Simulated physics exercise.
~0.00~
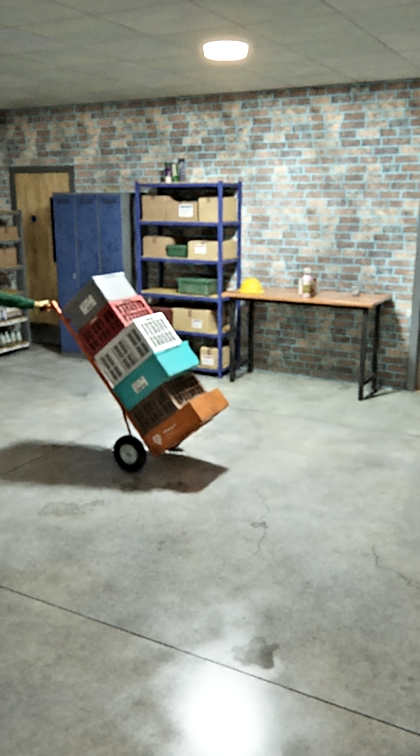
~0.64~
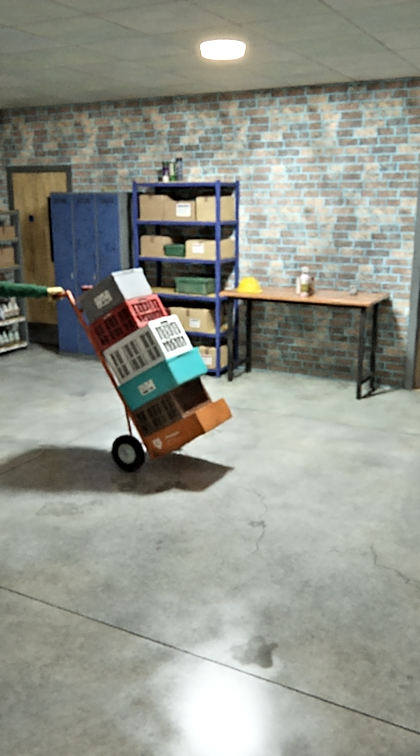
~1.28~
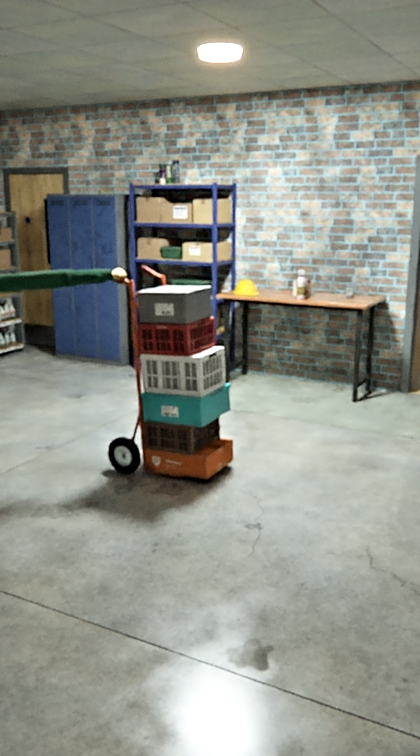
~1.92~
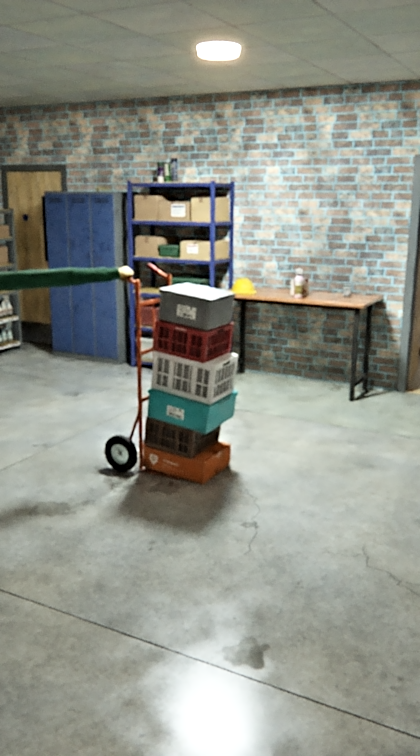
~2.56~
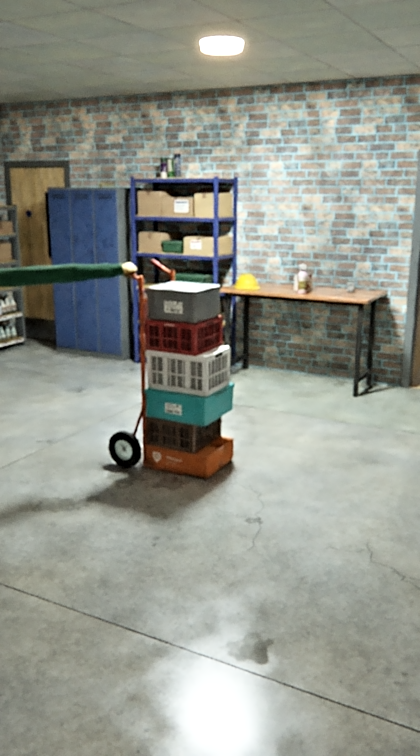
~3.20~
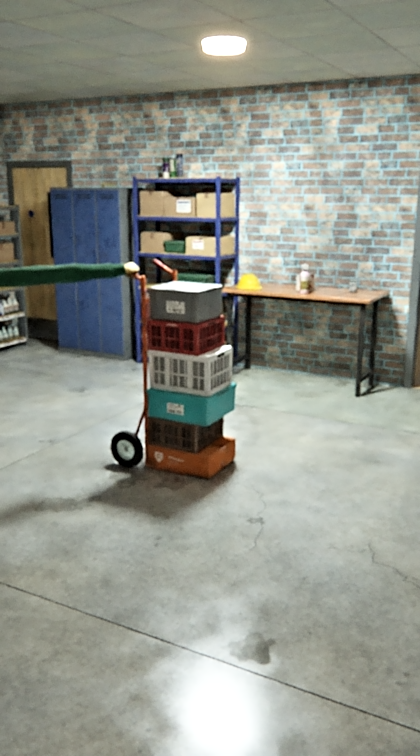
A two-wheeled hand truck stands tilted back in a brick-walled storeroom, a green-sleeved arm from the left gripping its handle. It carries a leaning stack, with a grey tote on top, then red and white crates, a turquoise tote, a brown crate and an orange box at the bottom. The arm swings the truck upright, and the stack comes up with it. The load then tips a little further to the right, leaning away from the uprights, before rocking back. At the end the truck stands still and upright, still held, with every container in place.
